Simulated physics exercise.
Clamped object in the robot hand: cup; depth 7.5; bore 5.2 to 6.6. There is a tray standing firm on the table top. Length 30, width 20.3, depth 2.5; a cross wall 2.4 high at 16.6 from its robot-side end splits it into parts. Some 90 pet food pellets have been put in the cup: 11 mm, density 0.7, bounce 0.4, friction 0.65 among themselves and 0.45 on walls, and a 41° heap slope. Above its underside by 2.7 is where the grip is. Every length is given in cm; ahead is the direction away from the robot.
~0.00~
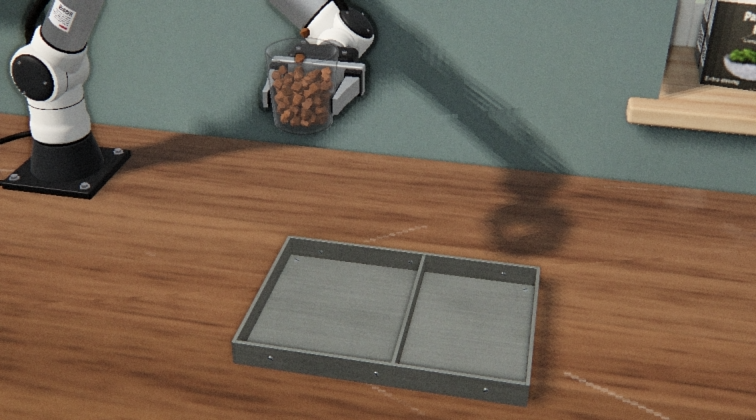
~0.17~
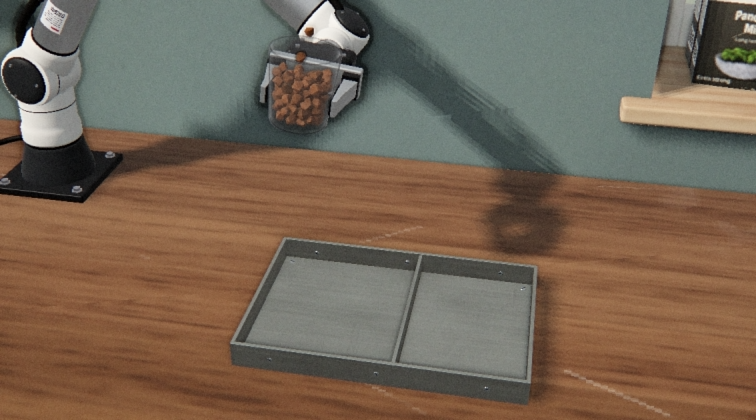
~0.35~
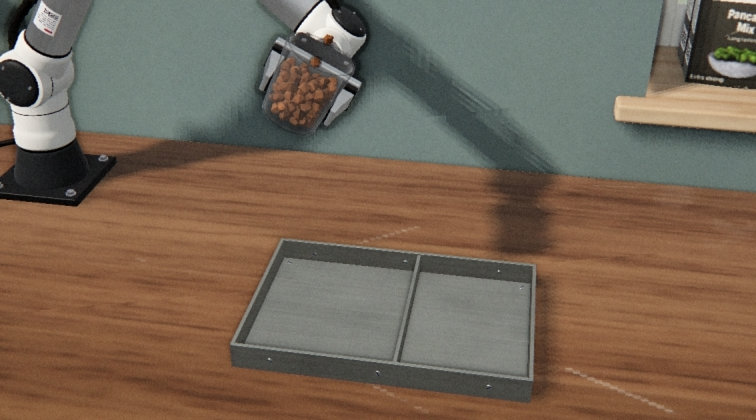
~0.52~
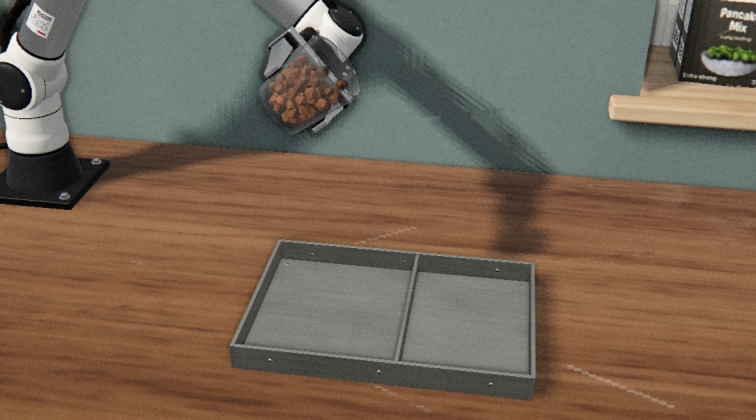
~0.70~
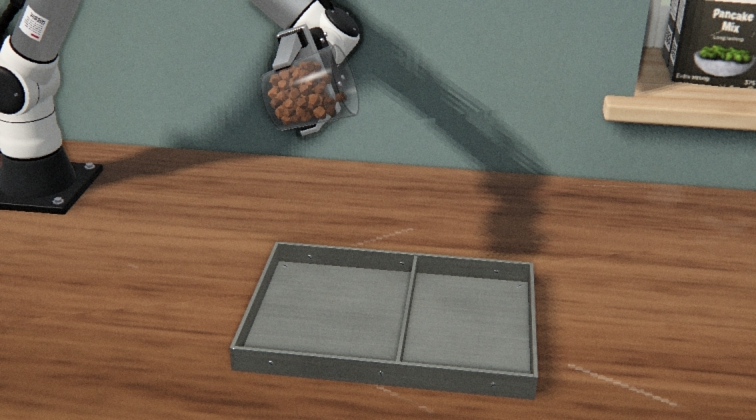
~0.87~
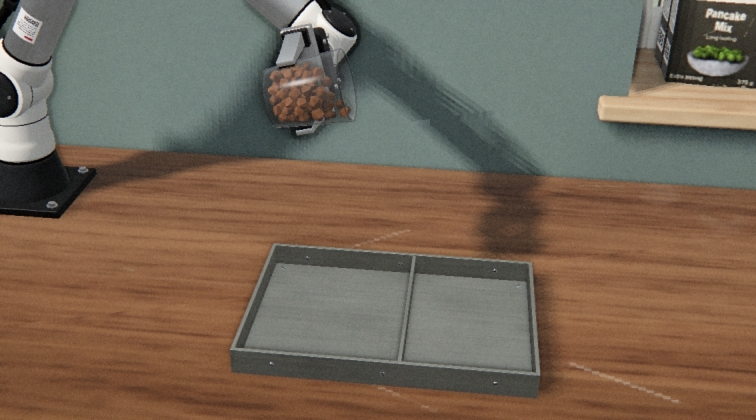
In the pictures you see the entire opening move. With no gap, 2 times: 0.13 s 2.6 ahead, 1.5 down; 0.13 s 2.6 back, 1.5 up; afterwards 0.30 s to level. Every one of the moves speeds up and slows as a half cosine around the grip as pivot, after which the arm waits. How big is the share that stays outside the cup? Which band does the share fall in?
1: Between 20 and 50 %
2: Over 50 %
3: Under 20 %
(3) Under 20 %.
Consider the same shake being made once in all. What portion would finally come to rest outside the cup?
Then roughly 5 percent.
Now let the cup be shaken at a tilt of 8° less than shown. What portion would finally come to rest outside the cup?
Roughly 0 in a hundred.
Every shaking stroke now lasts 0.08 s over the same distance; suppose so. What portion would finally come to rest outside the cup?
In that case about 30 in a hundred.
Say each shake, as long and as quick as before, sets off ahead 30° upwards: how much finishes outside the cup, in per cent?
I'd say close to 30 per cent.
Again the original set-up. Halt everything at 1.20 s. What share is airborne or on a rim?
3 %.
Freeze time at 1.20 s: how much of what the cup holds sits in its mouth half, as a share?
Roughly 35 %.
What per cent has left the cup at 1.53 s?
Share gone by then: Near 5 %.
After 1.20 s, tilted 76° forward, highest piece 27 above the table; 86 in the cup, 3 in flight or on a rim.
After 1.53 s, tilted 44° forward, highest piece 28 above the table; 84 in the cup, 5 in the robot-side part.
After 1.89 s, level, highest piece 30 above the table; 84 in the cup, 5 in the robot-side part.
After 2.94 s, level, highest piece 30 above the table; 84 in the cup, 5 in the robot-side part.
At rest, 84 in the cup, 5 in the robot-side part. That is 6 % outside the cup.
